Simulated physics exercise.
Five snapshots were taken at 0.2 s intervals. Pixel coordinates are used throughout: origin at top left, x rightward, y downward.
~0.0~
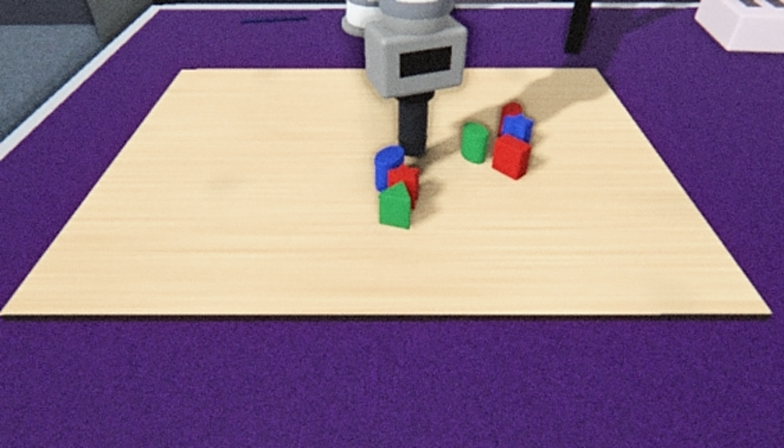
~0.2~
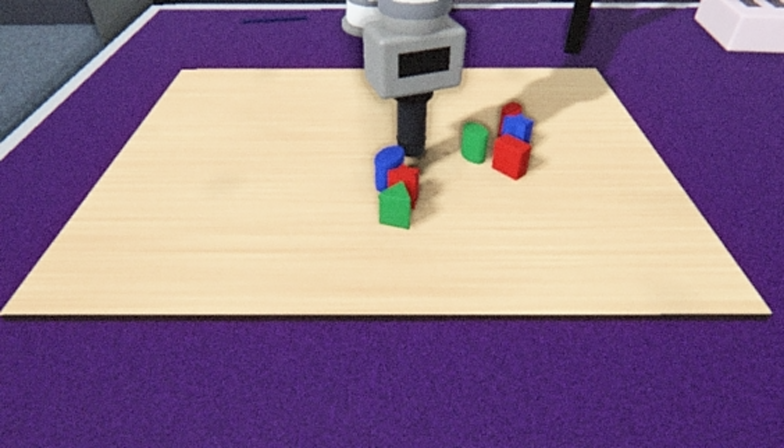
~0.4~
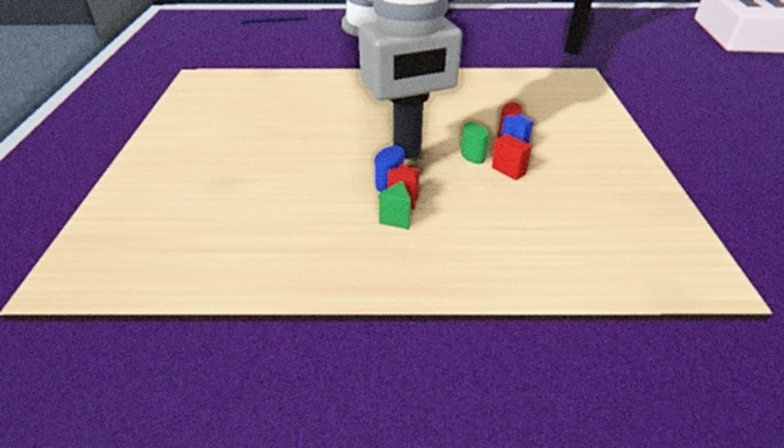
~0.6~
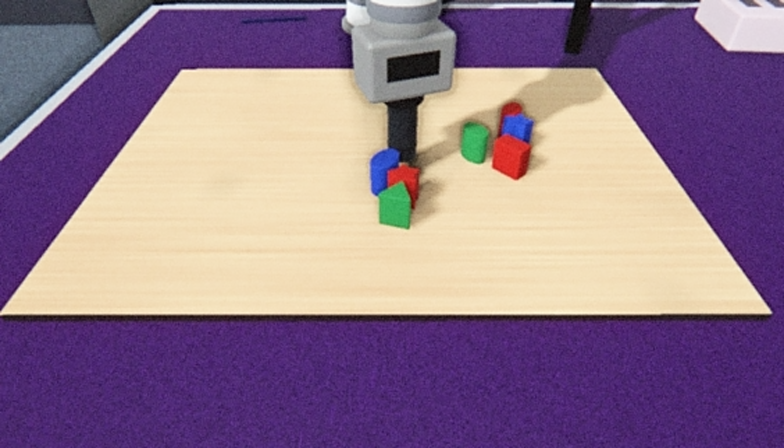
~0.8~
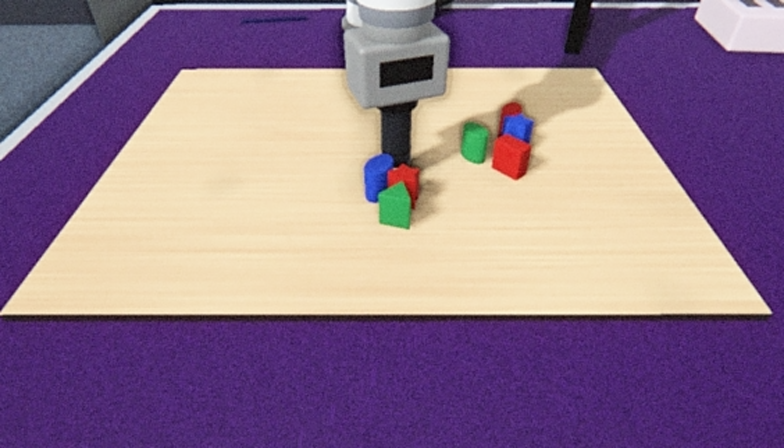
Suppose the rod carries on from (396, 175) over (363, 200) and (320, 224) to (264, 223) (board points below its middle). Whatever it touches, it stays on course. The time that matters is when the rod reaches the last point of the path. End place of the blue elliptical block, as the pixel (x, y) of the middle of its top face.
In the picture, it is at (336, 212).
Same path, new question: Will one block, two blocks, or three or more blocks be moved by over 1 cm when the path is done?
I think only one will be displaced.
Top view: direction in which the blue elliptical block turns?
From above, it looks like the blue elliptical block goes counterclockwise.
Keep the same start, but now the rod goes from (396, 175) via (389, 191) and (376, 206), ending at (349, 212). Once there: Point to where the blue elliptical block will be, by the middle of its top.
At the end it should sit near (321, 202).
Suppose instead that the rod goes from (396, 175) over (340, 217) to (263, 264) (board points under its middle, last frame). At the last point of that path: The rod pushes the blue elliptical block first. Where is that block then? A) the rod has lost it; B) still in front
I'll go with A - the rod has lost it.
What follows on the original path. One third of the way, rod at (362, 186); blue elliptical block at (351, 192), turned 30° anticlockwise.
Two thirds of the way, rod at (318, 208); blue elliptical block at (336, 212), turned 105° anticlockwise.
At the end, rod at (261, 208); blue elliptical block at (336, 212), turned 105° anticlockwise; red star-shaped block unmoved.
